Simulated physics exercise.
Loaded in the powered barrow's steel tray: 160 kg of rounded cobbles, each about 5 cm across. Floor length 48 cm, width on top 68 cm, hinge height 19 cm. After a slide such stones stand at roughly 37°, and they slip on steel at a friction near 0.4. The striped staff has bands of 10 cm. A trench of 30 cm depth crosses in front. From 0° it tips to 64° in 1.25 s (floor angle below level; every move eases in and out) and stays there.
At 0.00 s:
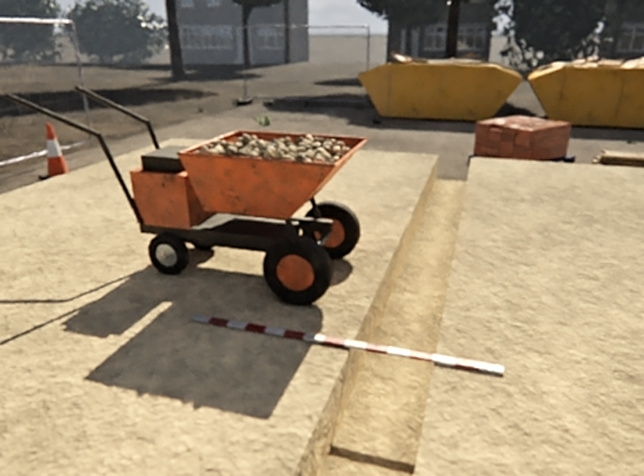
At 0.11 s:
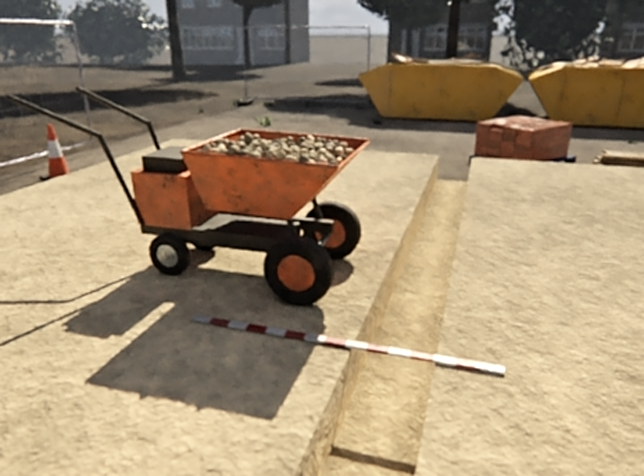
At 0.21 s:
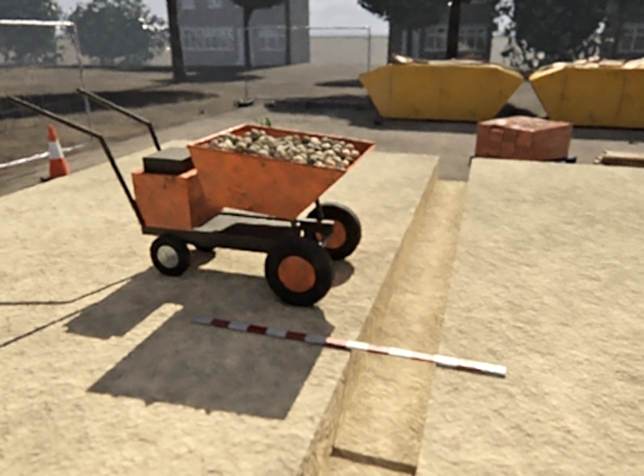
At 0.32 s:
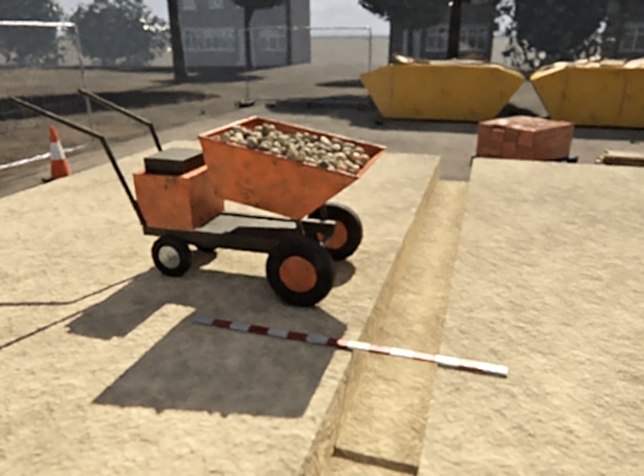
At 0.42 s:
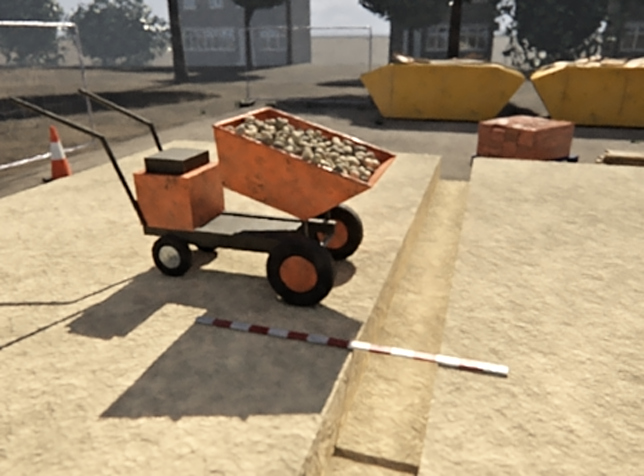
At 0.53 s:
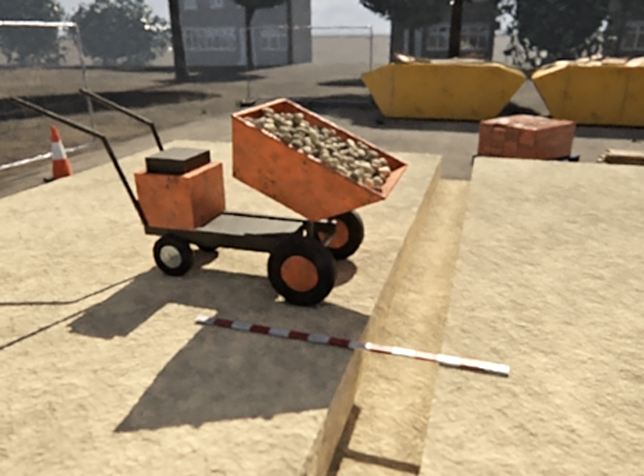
An orange powered barrow standing beside a narrow trench, its stone-filled tray slowly tilting forward to the right, the wheels staying still.
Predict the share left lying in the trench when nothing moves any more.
Some 50 per cent of it.
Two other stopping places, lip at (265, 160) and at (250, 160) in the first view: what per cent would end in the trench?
Near 95 per cent from the first place, 80 from the second.
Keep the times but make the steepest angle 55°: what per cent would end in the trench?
In that case some 30 per cent.
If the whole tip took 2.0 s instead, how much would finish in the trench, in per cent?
In that case some 55 per cent.
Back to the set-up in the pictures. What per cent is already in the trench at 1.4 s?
About 10 per cent by then.
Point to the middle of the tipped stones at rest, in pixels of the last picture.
Around (446, 296).
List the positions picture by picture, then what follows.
In the first frame, the tray is at 0°, its lip at (335, 166); the top of the load is at (292, 144).
The second frame shows lip at (338, 167), floor tilted 1°, highest stones at (276, 142); the stones move at 0.2 m/s on average.
The third frame shows lip at (346, 172), floor tilted 5°, highest stones at (257, 139); the stones move at 0.4 m/s on average.
In the fourth frame, the tray is at 10°, its lip at (358, 178); the top of the load is at (263, 133); the stones move at 0.6 m/s on average.
The fifth frame shows lip at (371, 187), floor tilted 17°, highest stones at (273, 126); the stones move at 0.7 m/s on average.
In the sixth frame, the tray is at 25°, its lip at (385, 199); the top of the load is at (286, 120); the stones move at 0.7 m/s on average.
After 0.9 s the floor is at 54°; 100 % in the tray; the foremost stones are at (426, 239).
After 1.4 s the floor is at 64°; 68 % in the tray, 8 % in the trench, 24 % past the trench; the foremost stones are at (515, 310).
After 1.7 s the floor is at 64°; 36 % in the tray, 16 % in the trench, 48 % past the trench; the foremost stones are at (621, 317).
After 3.7 s the floor is at 64°; 0 % in the tray, 50 % in the trench, 50 % past the trench; the foremost stones are past the picture's edge.
